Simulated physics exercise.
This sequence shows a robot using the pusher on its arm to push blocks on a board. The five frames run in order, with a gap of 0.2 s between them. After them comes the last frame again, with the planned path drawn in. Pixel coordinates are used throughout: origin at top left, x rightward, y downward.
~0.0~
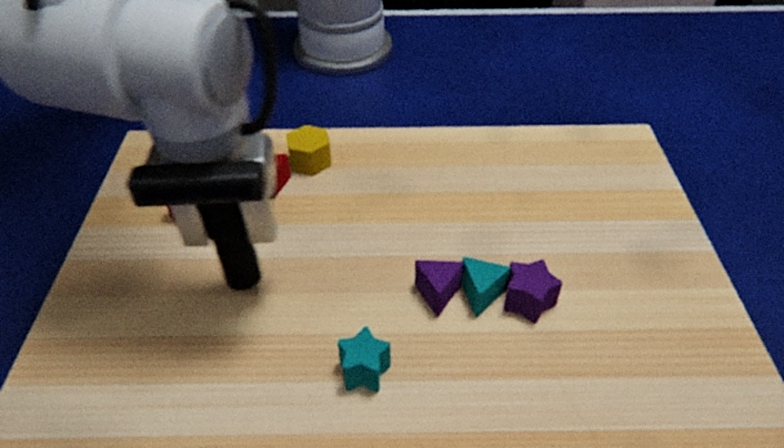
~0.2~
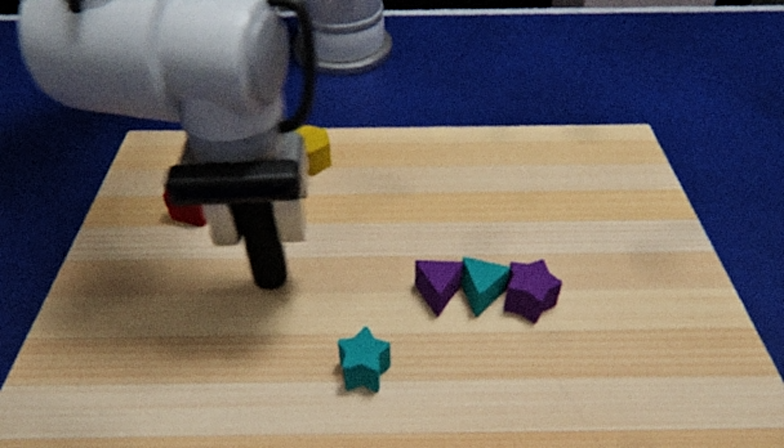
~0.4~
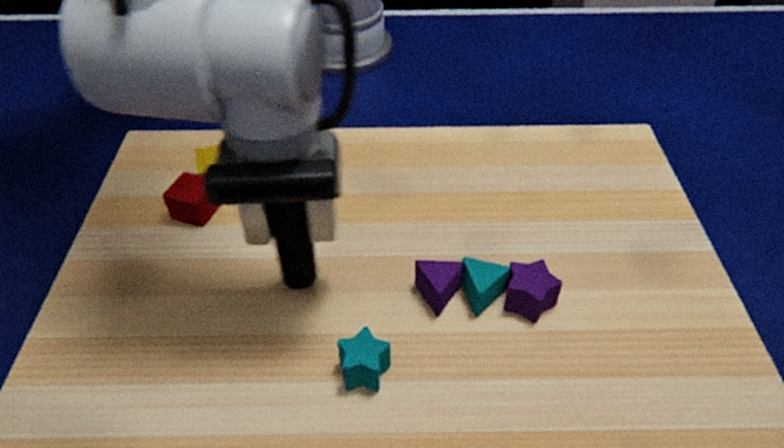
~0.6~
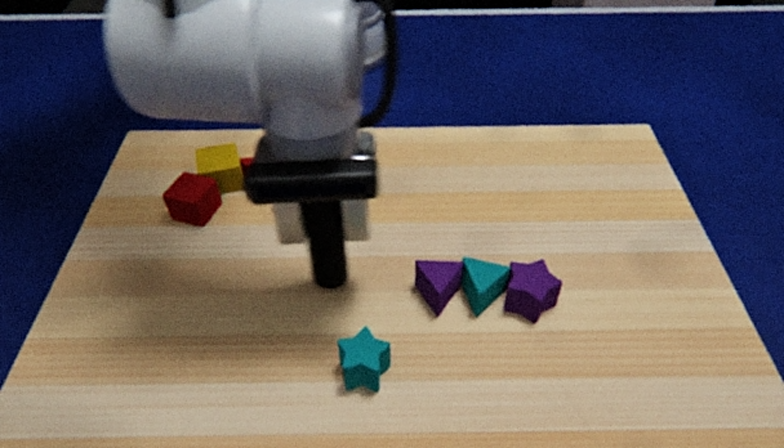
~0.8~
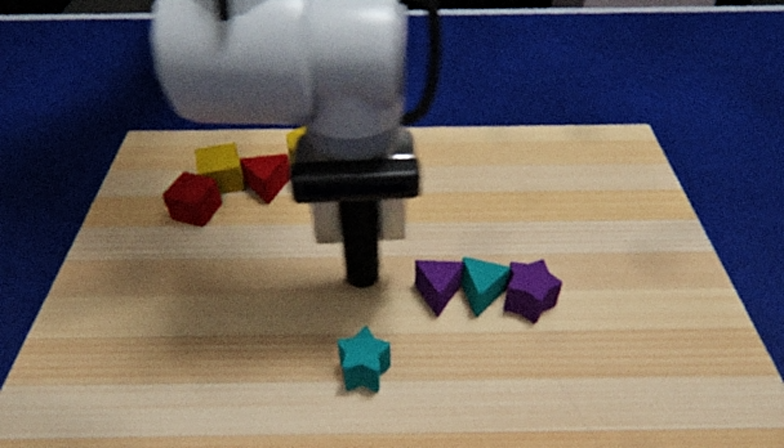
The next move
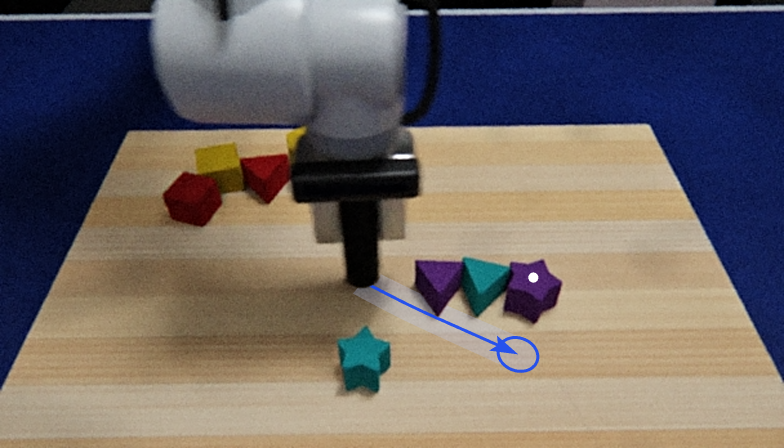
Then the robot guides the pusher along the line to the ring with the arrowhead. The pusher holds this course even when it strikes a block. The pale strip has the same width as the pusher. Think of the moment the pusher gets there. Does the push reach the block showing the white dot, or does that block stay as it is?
That block stands still.
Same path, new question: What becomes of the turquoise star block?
Same place.
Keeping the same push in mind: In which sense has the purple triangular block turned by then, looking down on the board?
From overhead, the rotation is counterclockwise.
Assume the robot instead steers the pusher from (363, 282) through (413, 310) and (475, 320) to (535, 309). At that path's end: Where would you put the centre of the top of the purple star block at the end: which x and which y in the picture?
Its top middle will sit at (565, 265).
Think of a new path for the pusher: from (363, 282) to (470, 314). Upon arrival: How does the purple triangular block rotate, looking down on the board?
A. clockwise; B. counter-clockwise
I choose B.
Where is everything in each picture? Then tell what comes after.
In the first picture, pusher's lower end at (244, 277); turquoise star block at (363, 349); purple triangular block at (440, 271); purple star block at (533, 278).
In the second picture, pusher at (271, 277); blocks still.
In the third picture, pusher at (300, 276); blocks still.
In the fourth picture, pusher at (331, 275); blocks still.
In the fifth picture, pusher at (363, 275); turquoise star block at (363, 349); purple triangular block at (440, 271); purple star block at (533, 278).
Drawn move, from (363, 282) directly to (518, 354); the dot is on the purple star block.
What follows on the original path. One third of the way, pusher at (411, 299); nothing pushed yet.
Two thirds of the way, pusher at (463, 322); purple triangular block at (454, 271), turned 30° anticlockwise.
At the end, pusher at (520, 347); turquoise star block still; purple triangular block at (454, 271), turned 30° anticlockwise; purple star block still.
